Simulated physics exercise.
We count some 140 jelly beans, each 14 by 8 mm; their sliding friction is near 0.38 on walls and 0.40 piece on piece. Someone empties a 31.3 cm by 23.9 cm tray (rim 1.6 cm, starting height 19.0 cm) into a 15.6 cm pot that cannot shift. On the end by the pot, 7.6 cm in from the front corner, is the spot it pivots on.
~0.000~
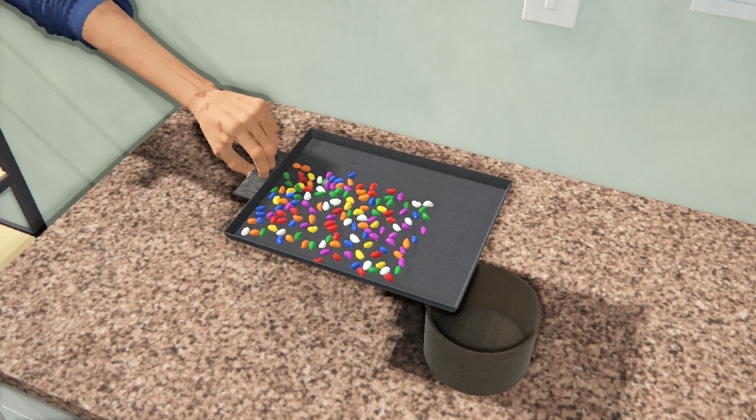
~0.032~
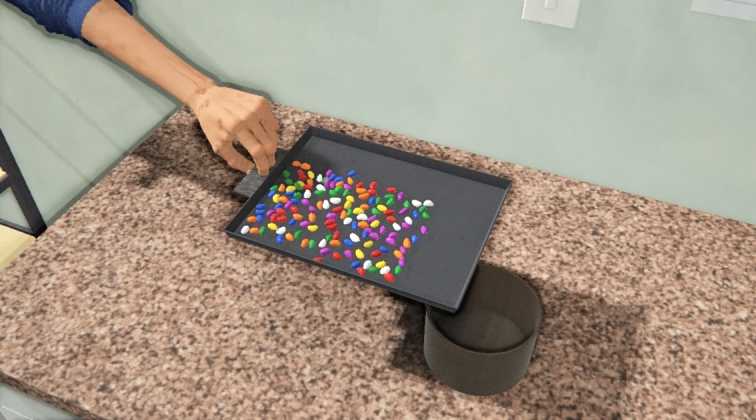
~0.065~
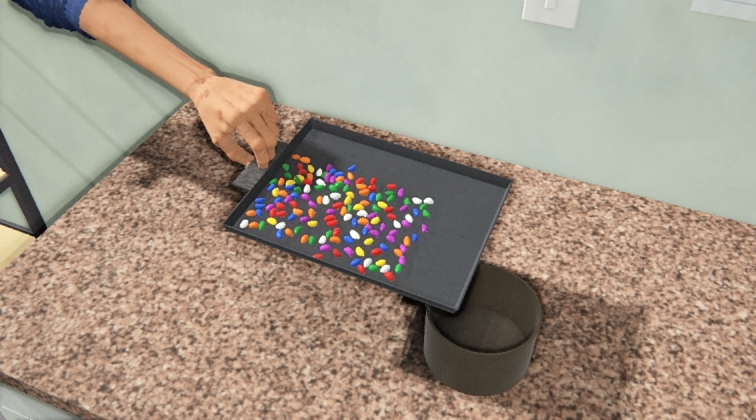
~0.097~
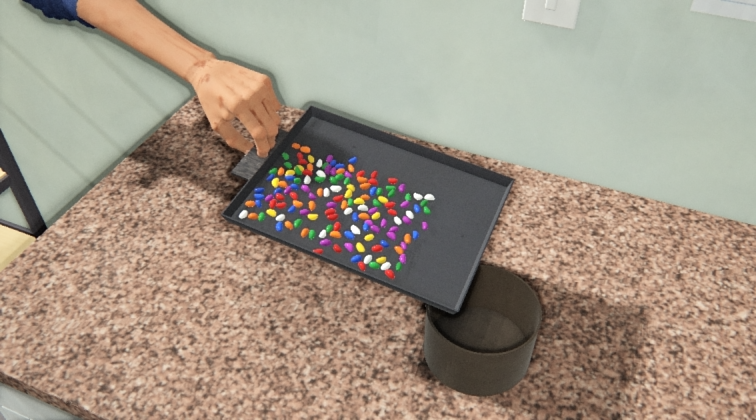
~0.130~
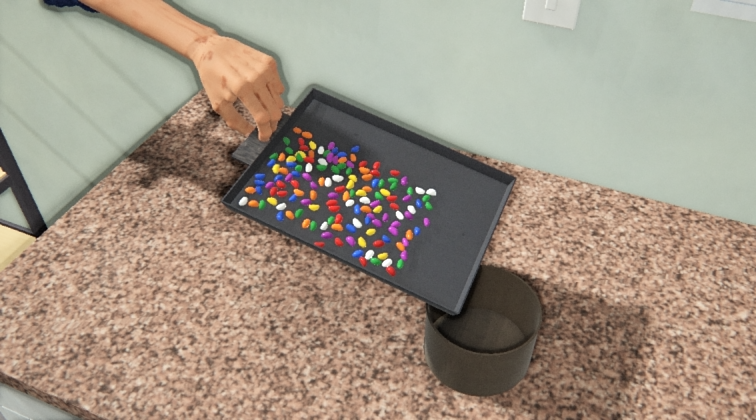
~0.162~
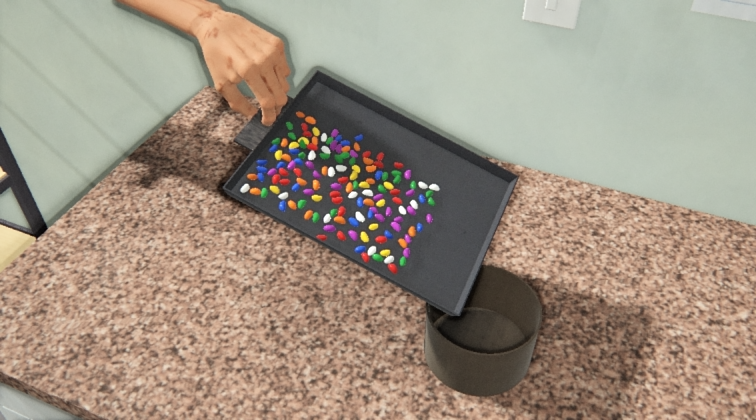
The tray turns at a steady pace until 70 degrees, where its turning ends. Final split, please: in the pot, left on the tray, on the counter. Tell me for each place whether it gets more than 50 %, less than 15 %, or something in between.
Result: Pot: A sizeable amount; tray: A sprinkling; counter: The main load.
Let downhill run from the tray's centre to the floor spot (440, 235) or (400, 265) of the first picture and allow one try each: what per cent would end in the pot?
That would be close to 30 per cent, then close to 0 per cent.
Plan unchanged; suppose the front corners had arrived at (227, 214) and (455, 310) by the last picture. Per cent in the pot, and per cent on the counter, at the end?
Per cent by place - pot 10, counter 85.
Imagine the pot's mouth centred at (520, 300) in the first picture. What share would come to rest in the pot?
Close to 20 in a hundred.
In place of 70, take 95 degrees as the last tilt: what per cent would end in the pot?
In that case some 20 per cent.
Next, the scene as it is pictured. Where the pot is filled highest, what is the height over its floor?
1.0 cm.
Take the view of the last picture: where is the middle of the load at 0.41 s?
By then the middle of the load sits around (424, 191).
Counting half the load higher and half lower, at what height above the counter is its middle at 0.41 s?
Roughly 32 cm.
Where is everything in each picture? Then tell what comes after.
The first frame shows tray tilt 0 degrees, front corners at (229, 231) and (454, 304); middle of the pieces at (338, 212); pot at (483, 306).
The second frame shows tray tilt 1 degrees, front corners at (229, 229) and (455, 304); middle of the pieces at (338, 210).
The third frame shows tray tilt 3 degrees, front corners at (228, 223) and (455, 305), lowest corner right front; middle of the pieces at (338, 206).
The fourth frame shows tray tilt 7 degrees, front corners at (227, 213) and (456, 306), lowest corner right front; middle of the pieces at (338, 199).
The fifth frame shows tray tilt 13 degrees, front corners at (227, 200) and (456, 308), lowest corner right front; middle of the pieces at (340, 190).
The sixth frame shows tray tilt 19 degrees, front corners at (229, 187) and (457, 310), lowest corner right front; middle of the pieces at (343, 181); pot at (484, 307). The tray's pace is about 185 degrees a second.
After 0.31 s, tilt 47 degrees; the tray holds 100 %, the pot 0 %.
After 0.41 s, tilt 64 degrees; the tray holds 100 %, the pot 0 %.
After 0.65 s, tilt 70 degrees; the tray holds 10 %, the pot 20 %.
In the end, at 2.4 s, pot 25 %, tray 5 %, counter 70 %.
